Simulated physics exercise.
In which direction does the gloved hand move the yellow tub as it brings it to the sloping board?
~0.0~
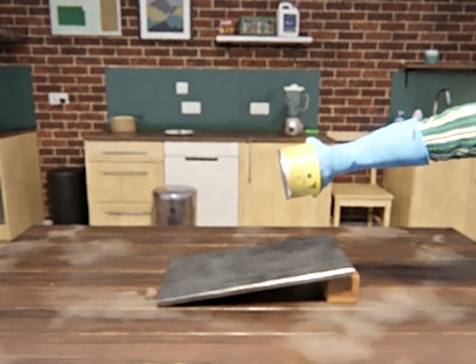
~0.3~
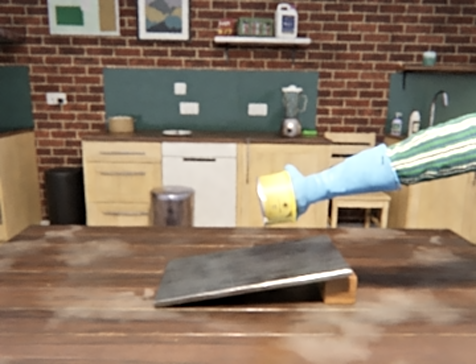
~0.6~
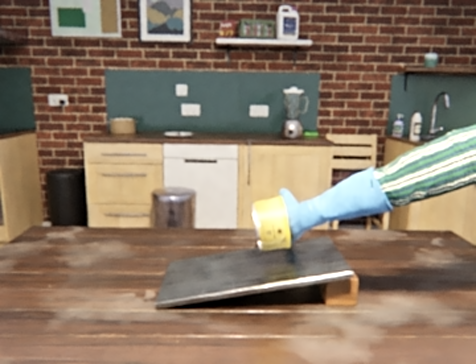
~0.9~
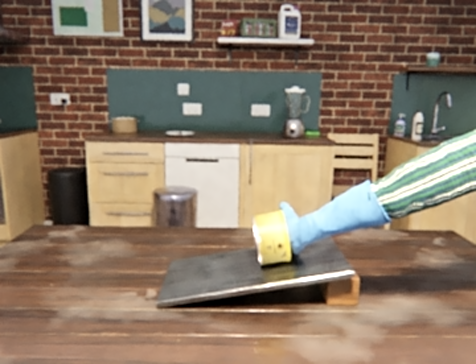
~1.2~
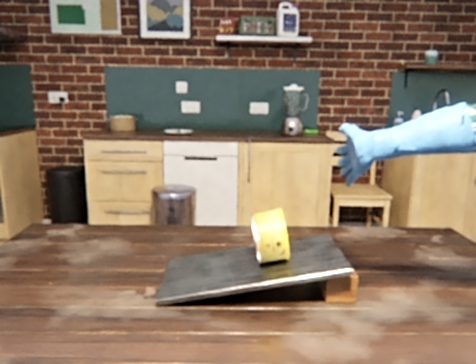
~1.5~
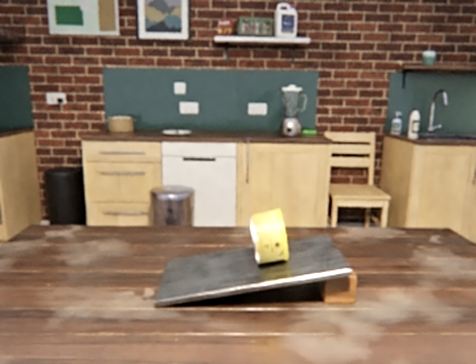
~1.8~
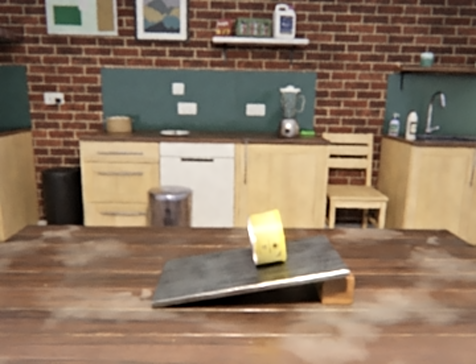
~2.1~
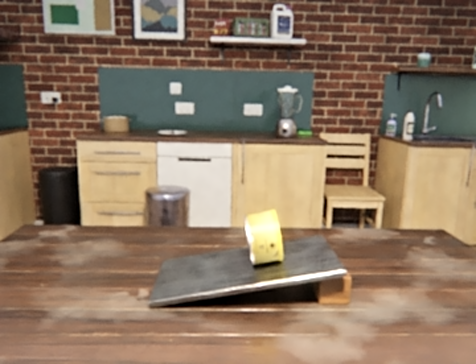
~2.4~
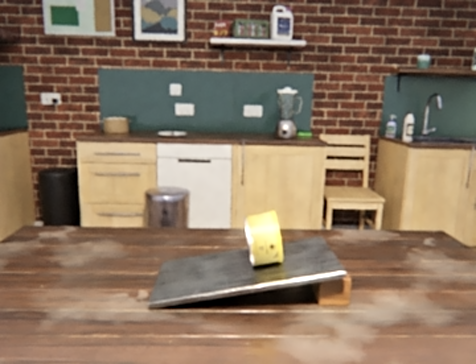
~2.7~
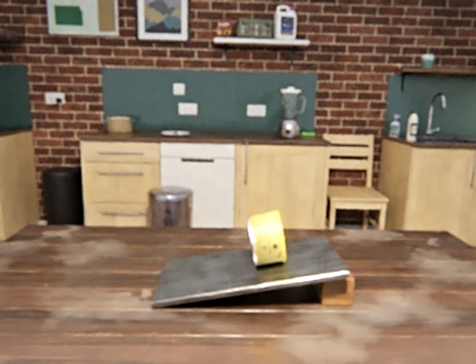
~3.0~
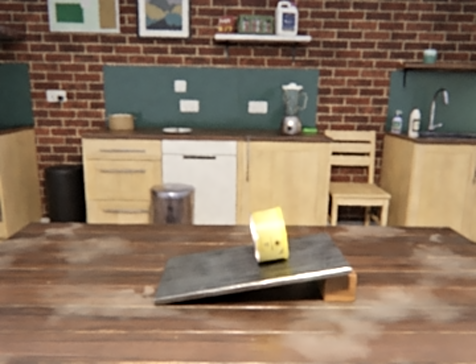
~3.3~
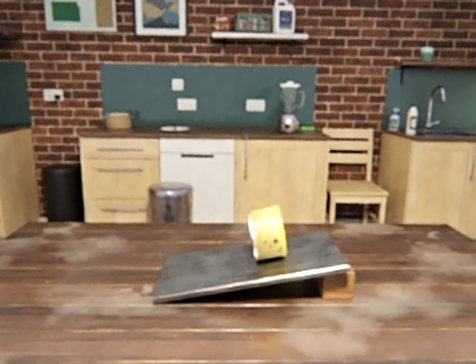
The hand moves the yellow tub down onto the board, with some movement to the left along the way.
In a kitchen with a brick wall, a blue-gloved hand in a striped sleeve lowers a yellow tub onto a propped-up dark board on a wooden table, then lets go and withdraws to the right, leaving the tub resting on the slope.
